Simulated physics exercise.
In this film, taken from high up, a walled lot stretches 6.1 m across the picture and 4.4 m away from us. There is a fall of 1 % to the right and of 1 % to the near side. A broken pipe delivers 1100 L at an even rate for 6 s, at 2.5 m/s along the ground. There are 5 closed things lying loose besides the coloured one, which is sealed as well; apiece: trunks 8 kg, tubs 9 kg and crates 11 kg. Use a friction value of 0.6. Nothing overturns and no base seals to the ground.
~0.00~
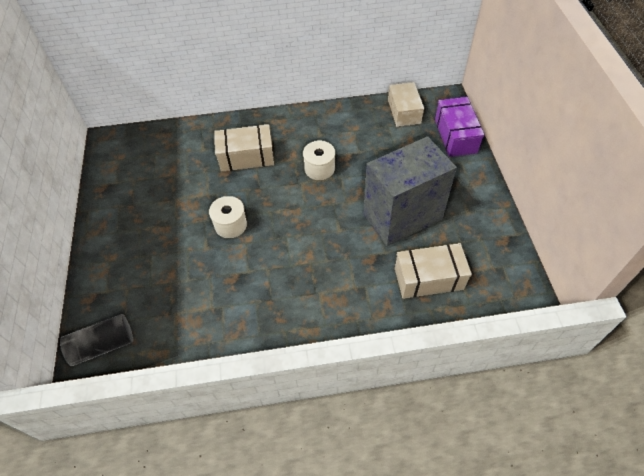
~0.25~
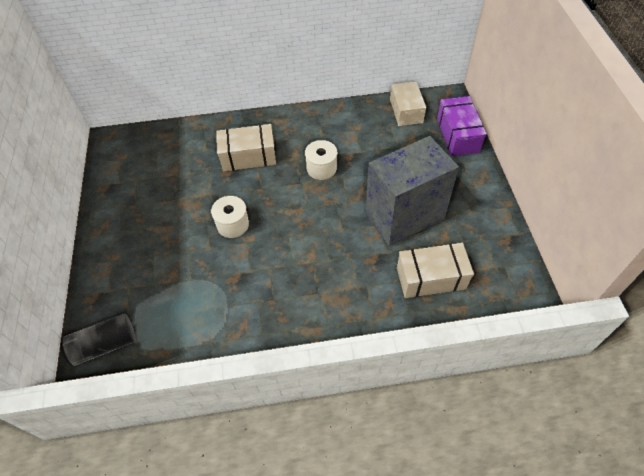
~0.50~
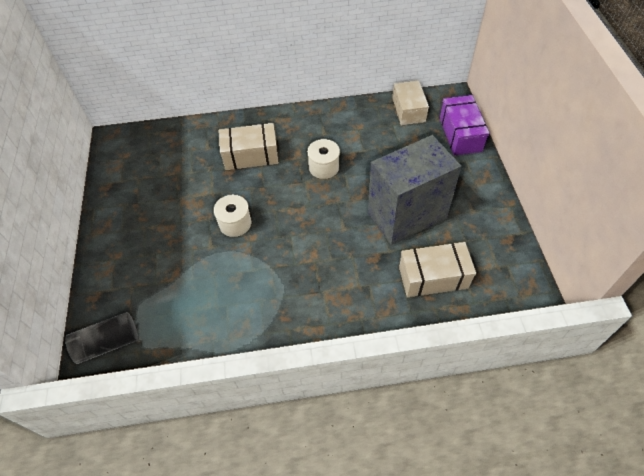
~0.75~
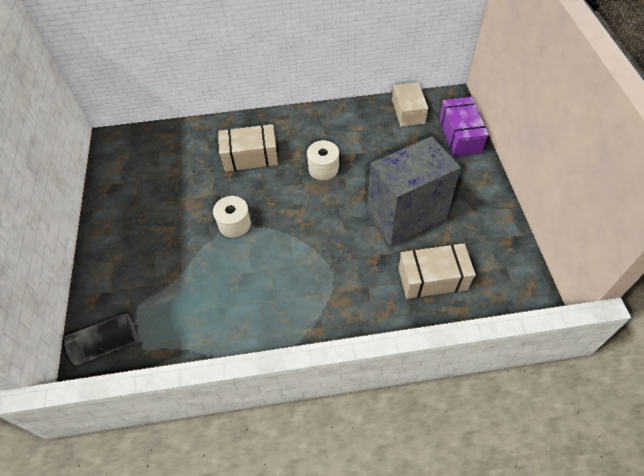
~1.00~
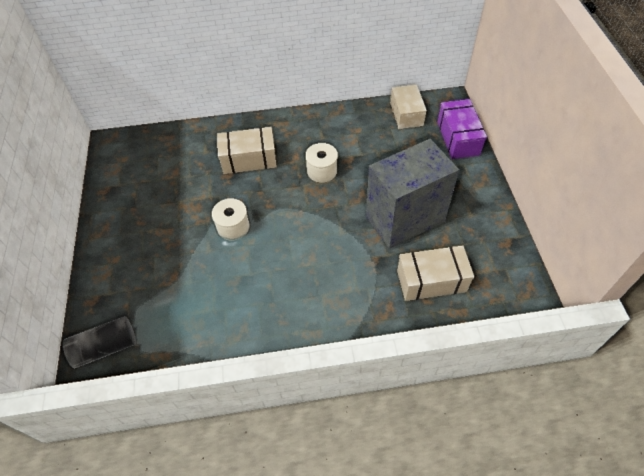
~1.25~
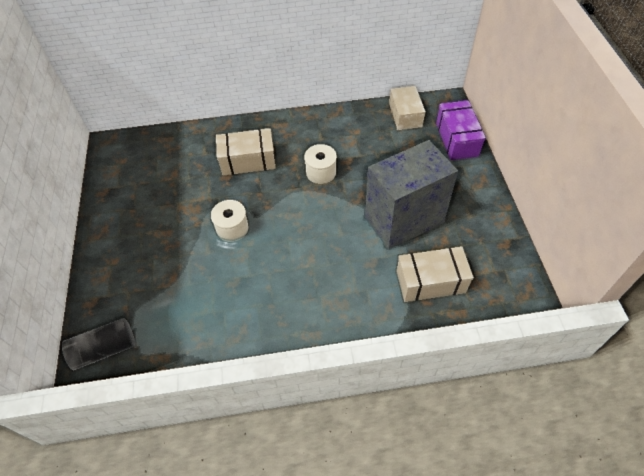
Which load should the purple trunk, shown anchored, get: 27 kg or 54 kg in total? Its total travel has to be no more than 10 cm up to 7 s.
The heavier mass is required.
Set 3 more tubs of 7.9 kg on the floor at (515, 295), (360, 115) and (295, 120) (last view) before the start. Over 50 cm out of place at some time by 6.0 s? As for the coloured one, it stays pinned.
One by one they come out larger, lesser, lesser.
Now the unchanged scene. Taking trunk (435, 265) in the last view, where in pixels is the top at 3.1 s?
Position: Approx. (502, 277).
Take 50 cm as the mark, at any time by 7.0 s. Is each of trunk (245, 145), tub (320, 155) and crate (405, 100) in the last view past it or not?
Result by item: Stays closer; stays closer; stays closer.
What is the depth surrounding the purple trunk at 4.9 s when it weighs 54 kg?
Roughly 6 cm.
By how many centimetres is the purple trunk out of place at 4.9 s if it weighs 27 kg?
Close to 0 centimetres.
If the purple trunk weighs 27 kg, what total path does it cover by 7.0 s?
Around 30 cm in total.
After 1.8 s the purple trunk would be 0 cm from its start with 27 kg and 0 cm from its start with 54 kg; 0 cm of water round it then.
After 3.1 s the purple trunk would be 0 cm from its start with 27 kg and 0 cm from its start with 54 kg; 4 cm of water round it then.
After 4.9 s the purple trunk would be 0 cm from its start with 27 kg and 0 cm from its start with 54 kg; 6 cm of water round it then.
After 7.0 s the purple trunk would be 33 cm from its start with 27 kg and 0 cm from its start with 54 kg; 13 cm of water round it then.
